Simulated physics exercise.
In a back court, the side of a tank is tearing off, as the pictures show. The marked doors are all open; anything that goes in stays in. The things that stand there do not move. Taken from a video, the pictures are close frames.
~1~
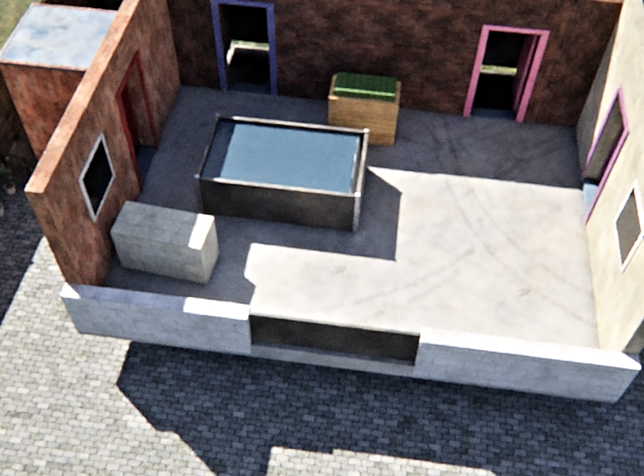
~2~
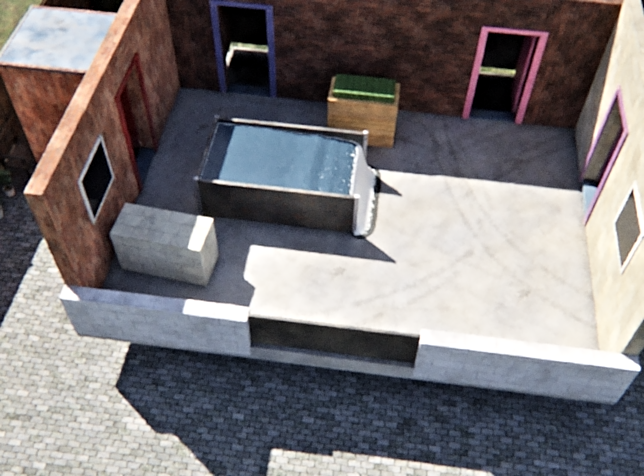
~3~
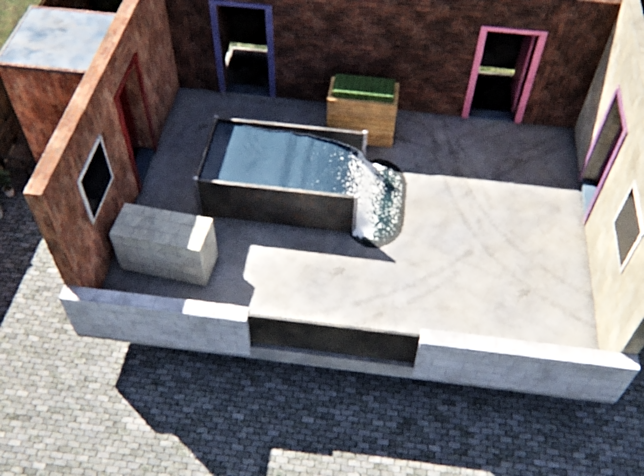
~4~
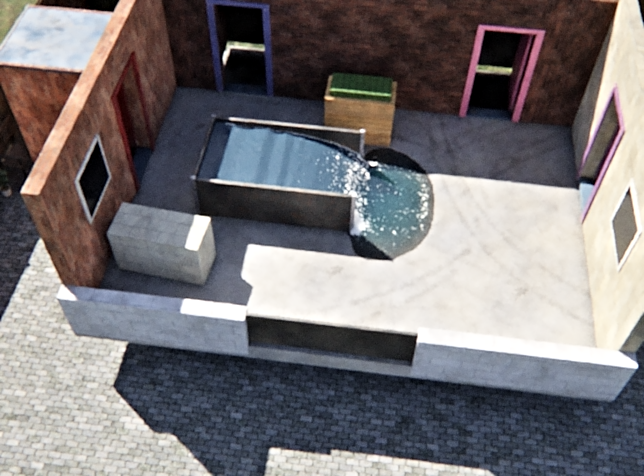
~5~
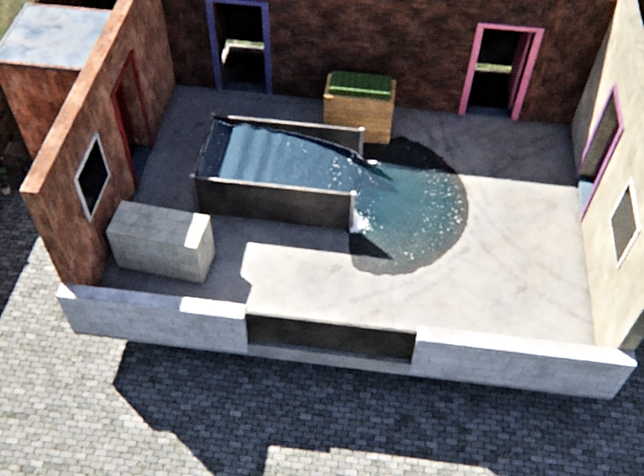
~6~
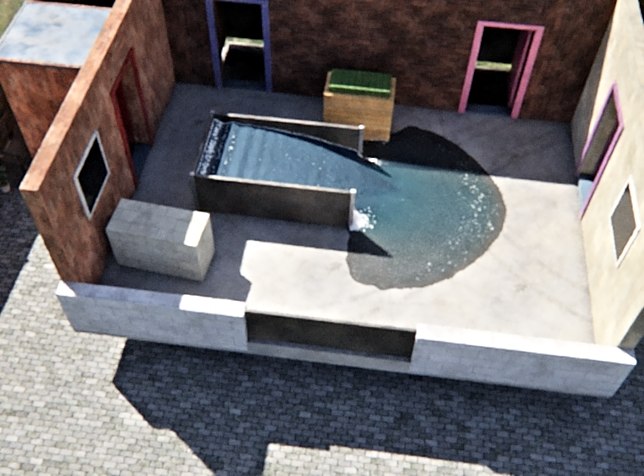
A walled courtyard held a dark rectangular tank full of water, until its right side gave way and water poured out, spreading rightward across the pale floor in a wide, rounded pool.
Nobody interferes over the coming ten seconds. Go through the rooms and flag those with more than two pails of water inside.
My prediction: Blue door: Inside the limit; purple door: Past the limit; pink door: Past the limit; red door: Inside the limit.
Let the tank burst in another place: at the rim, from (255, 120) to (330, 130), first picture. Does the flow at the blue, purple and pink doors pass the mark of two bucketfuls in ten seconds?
Log - blue runs over the limit, purple keeps within bounds, pink keeps within bounds.
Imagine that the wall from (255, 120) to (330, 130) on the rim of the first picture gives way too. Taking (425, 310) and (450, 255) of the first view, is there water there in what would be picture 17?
Unwetted, then unwetted.
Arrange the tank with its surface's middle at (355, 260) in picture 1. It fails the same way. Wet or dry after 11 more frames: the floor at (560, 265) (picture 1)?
Point status: Waterlogged.
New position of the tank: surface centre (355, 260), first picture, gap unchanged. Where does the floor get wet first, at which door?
The purple one.
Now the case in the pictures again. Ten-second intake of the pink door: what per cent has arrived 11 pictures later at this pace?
It comes to around 5 percent of the ten-second total.
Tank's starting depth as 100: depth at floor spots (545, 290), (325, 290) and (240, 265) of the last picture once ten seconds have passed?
First spot 10 %, second 6 %, third 12 %.
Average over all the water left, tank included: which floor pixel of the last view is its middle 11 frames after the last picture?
Close to pixel (407, 203).
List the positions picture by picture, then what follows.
The first picture shows the tank at (285, 157) is whole and still.
In the second picture, water pours out at (358, 189) and has run to (360, 236).
In the third picture, the front is at (383, 241), out from the gap at (357, 190).
In the fourth picture, the front is at (413, 243), out from the gap at (355, 190).
In the fifth picture, the front is at (462, 218), out from the gap at (354, 188).
In the sixth picture, water pours out at (354, 186) and has run to (500, 215).
A moment on, water covers 45 % of the floor; the blue door not reached, the purple door under two buckets in, the pink door wet at the sill, nothing in, the red door not reached.
Next, water covers 50 % of the floor; the blue door not reached, the purple door far over two buckets in, the pink door under two buckets in, the red door not reached.
Then, water covers 50 % of the floor; the blue door not reached, the purple door far over two buckets in, the pink door over two buckets in, the red door not reached.
Later, water covers 70 % of the floor; the blue door not reached, the purple door far over two buckets in, the pink door far over two buckets in, the red door not reached.
In the end, water covers 100 % of the floor; the blue door wet at the sill, nothing in, the purple door far over two buckets in, the pink door far over two buckets in, the red door wet at the sill, nothing in.
